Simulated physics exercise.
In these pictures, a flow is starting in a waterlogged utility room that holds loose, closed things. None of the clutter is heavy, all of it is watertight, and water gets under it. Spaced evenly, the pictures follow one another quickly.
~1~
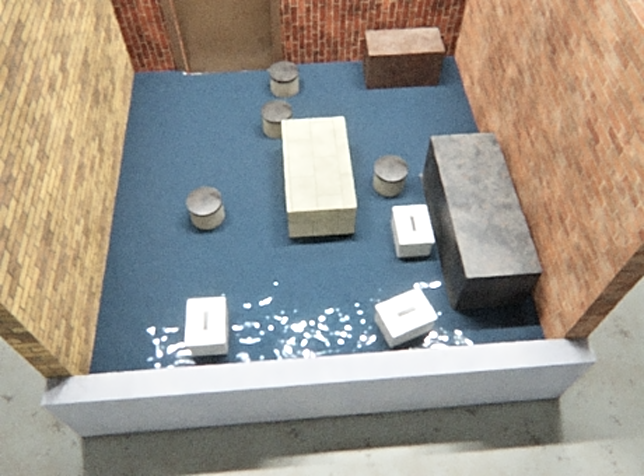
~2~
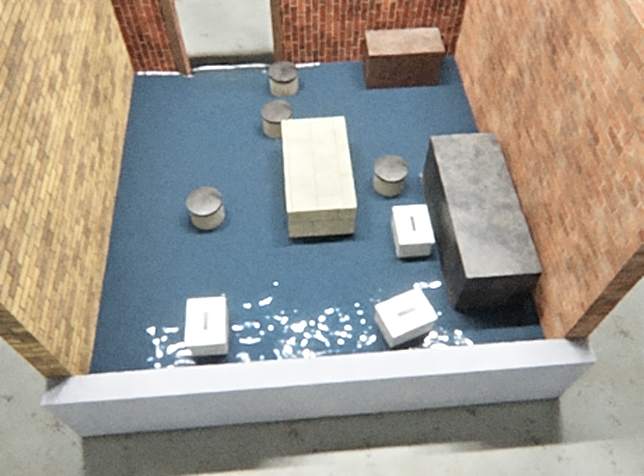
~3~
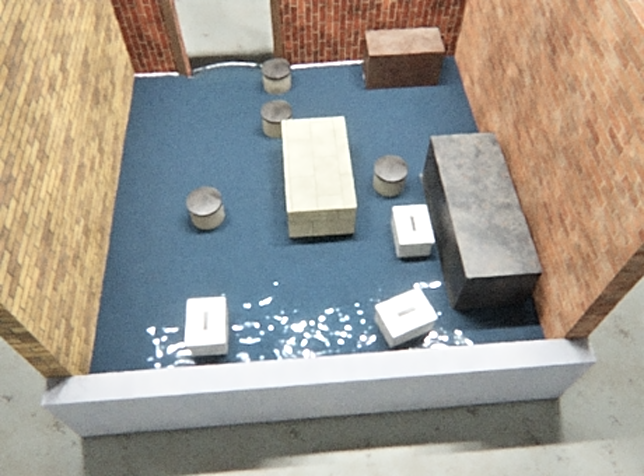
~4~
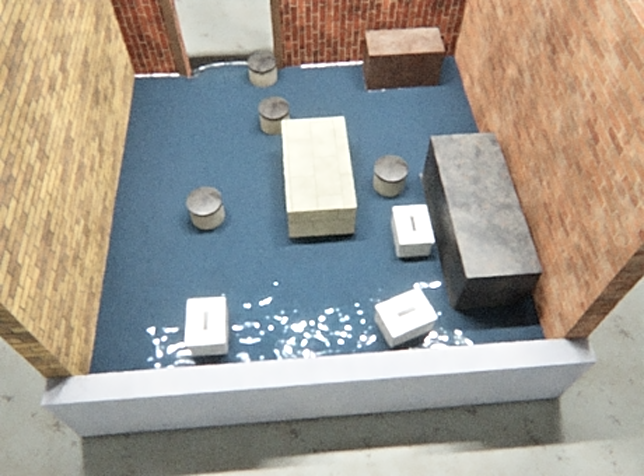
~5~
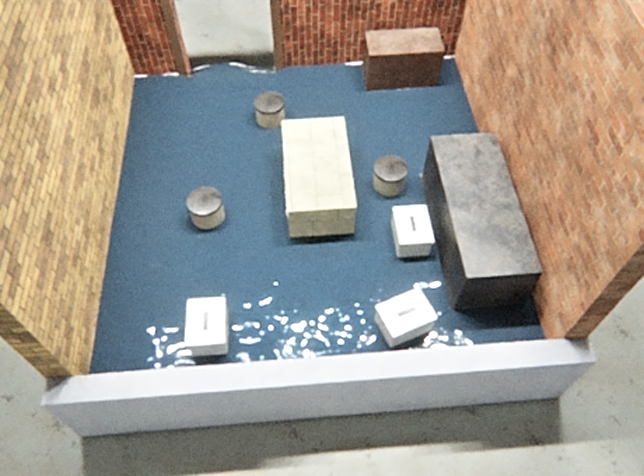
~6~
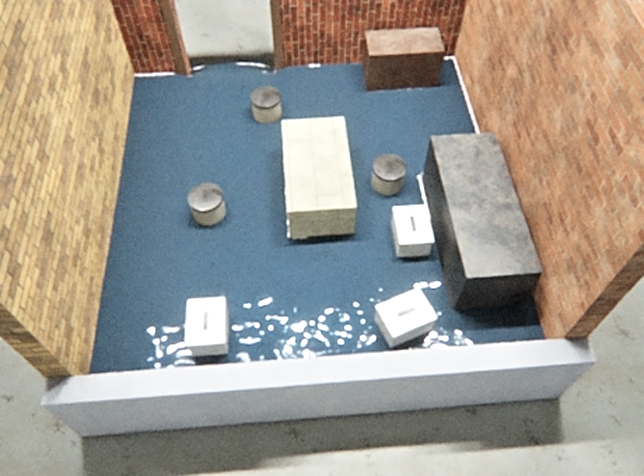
To begin with, round grey-topped pails and white boxes sit in a flooded brick-walled room, and the brown panel in the back doorway gives way to an opening. The pail nearest the doorway then drifts left and disappears from view, while the next one creeps slightly back and left.
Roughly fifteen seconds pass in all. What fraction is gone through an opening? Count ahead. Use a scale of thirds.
On that scale, between one and two thirds.
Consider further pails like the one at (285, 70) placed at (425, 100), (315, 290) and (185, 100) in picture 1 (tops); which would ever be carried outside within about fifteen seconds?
Well, taking each in turn, that's lost to the flow, never removed and finally lost to the flow.
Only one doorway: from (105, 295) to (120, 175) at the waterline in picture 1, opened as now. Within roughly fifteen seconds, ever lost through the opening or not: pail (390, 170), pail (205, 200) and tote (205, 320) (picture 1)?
In the order given, it's remains behind, escaped, escaped.
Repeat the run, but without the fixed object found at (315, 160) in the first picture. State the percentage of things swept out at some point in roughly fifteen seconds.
About 40%.
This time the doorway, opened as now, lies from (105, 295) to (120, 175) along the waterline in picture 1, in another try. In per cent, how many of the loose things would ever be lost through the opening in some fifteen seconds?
Share: Near 60 %.
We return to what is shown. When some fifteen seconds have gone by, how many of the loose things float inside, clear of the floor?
I count 3.
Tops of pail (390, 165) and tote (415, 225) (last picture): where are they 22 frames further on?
About (323, 85) and (396, 171).
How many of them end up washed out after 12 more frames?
I make it 2.
A moment on, 1 of 7 are out; 6 afloat.
Next, 2 of 7 are out; 5 afloat.
Later, 3 of 7 are out; 4 afloat.
In the end, 4 of 7 are out; 3 afloat.
